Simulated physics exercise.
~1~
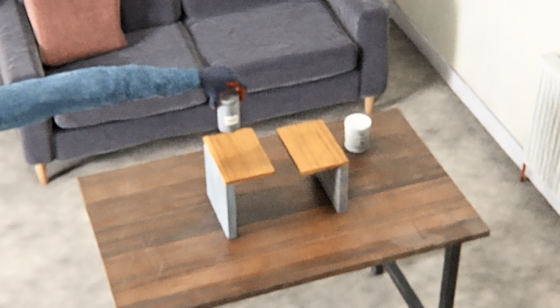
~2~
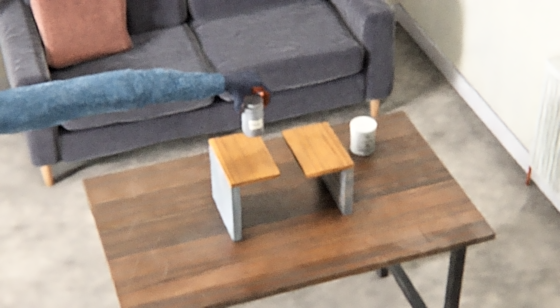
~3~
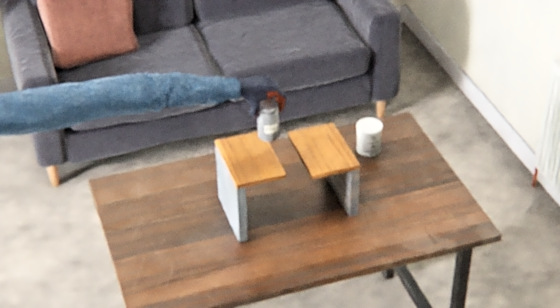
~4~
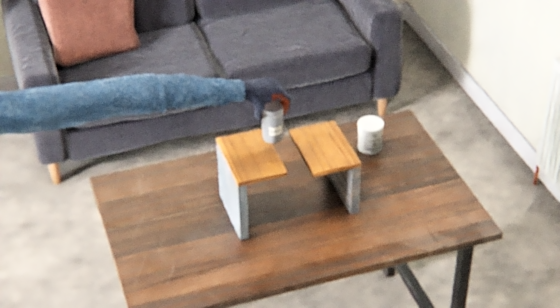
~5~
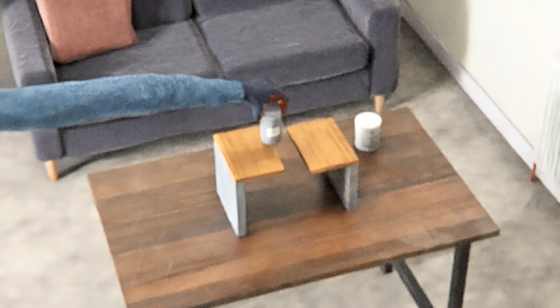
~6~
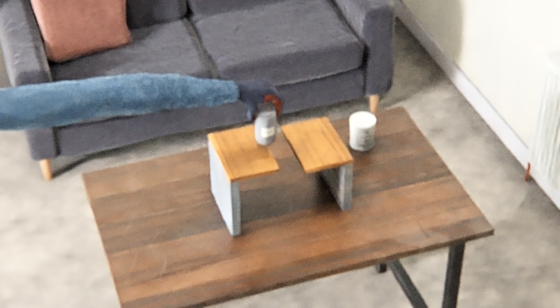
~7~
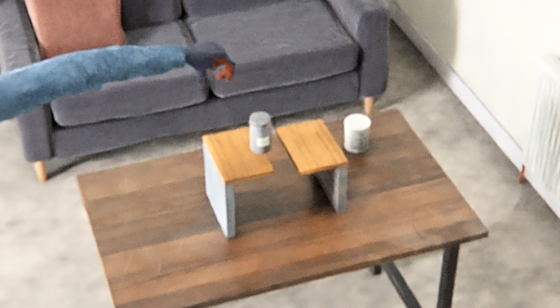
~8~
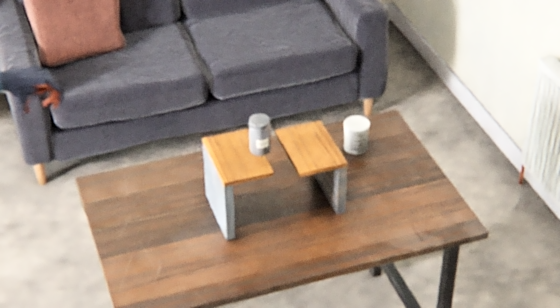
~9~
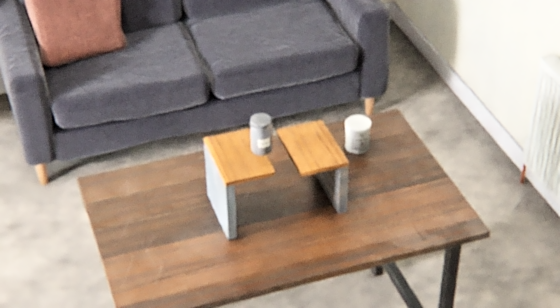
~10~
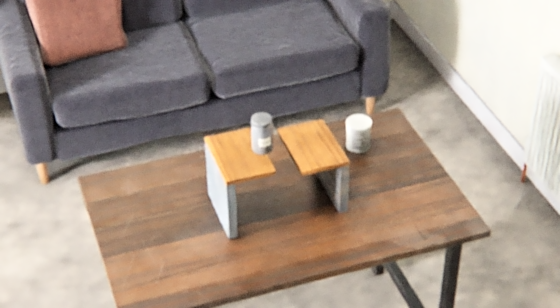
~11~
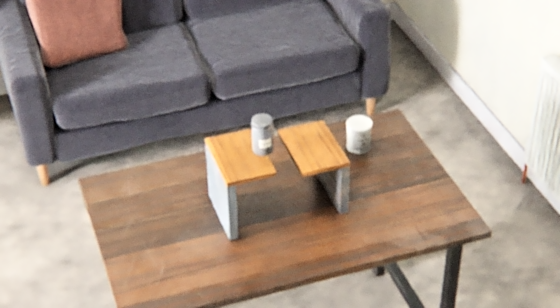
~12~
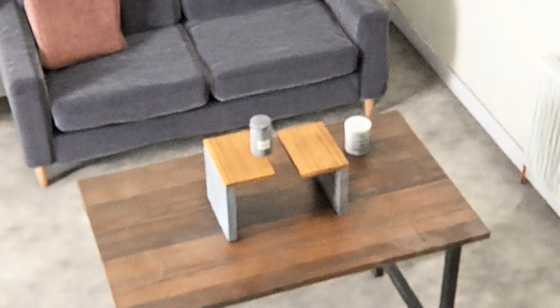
In a living room, a blue-sleeved arm lowers a grey jar over a stand's gap and withdraws, leaving it lodged upright.
